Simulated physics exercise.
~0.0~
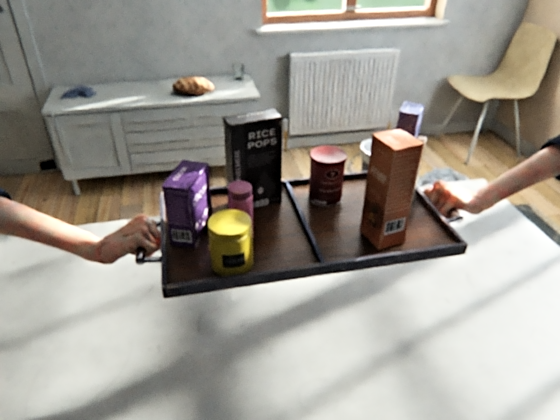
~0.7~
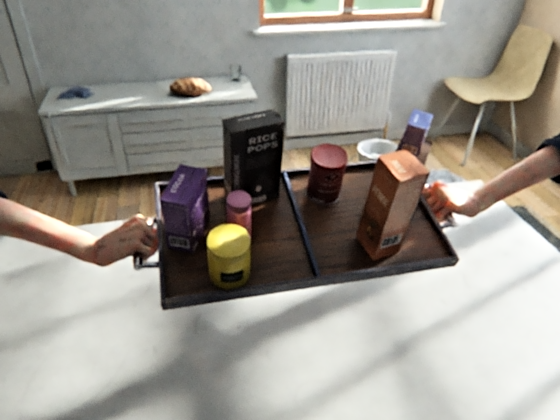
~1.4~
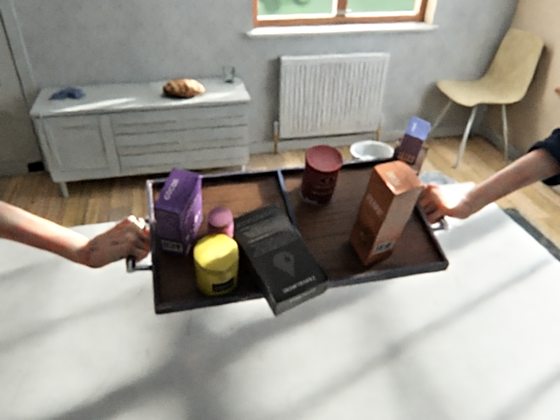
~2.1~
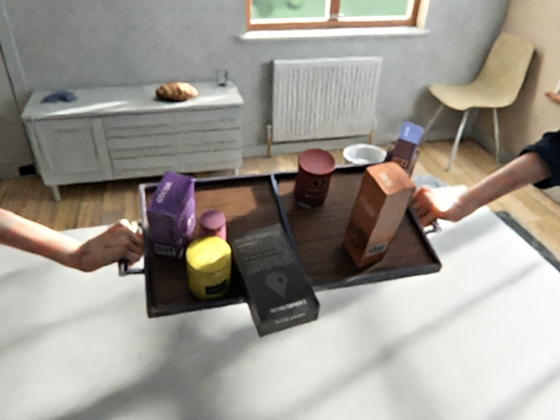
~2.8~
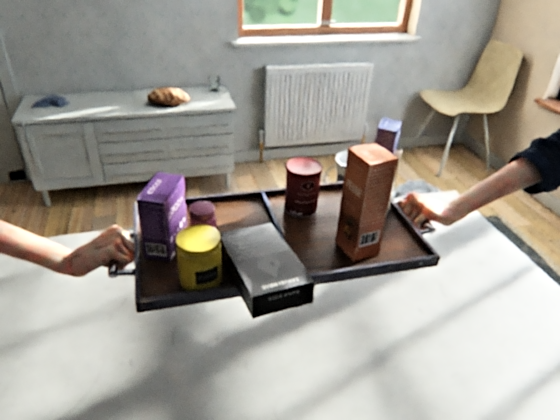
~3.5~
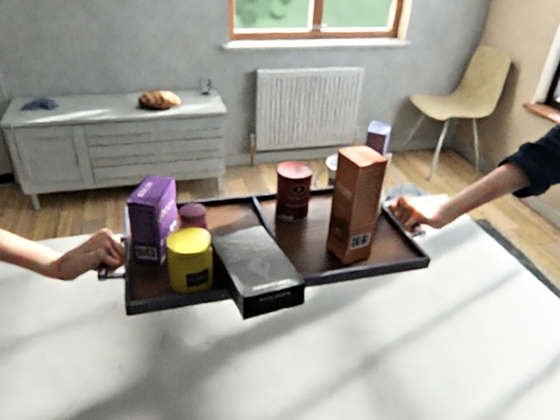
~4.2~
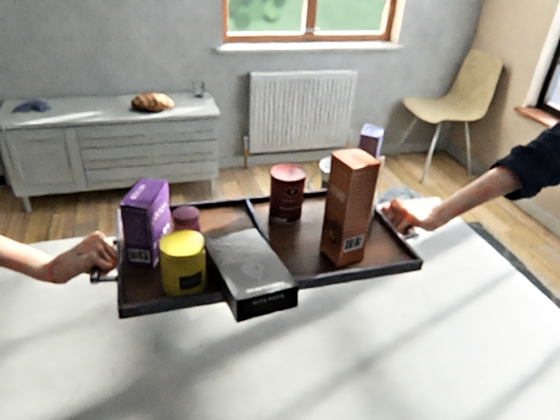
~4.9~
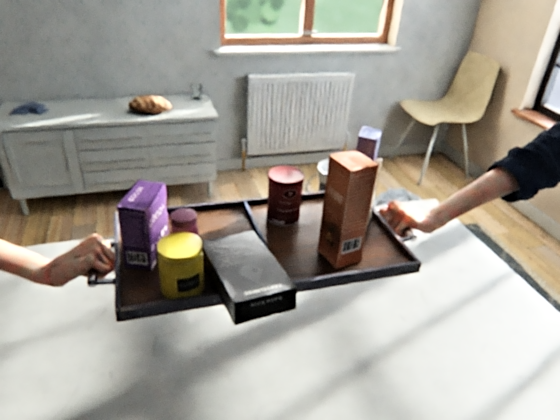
A tray of boxes, jars and tins held by two hands tilted towards the viewer, and the tall black packet toppled forward onto its side; the tray then levelled out, leaving the packet lying over the front rim while everything else stayed standing.
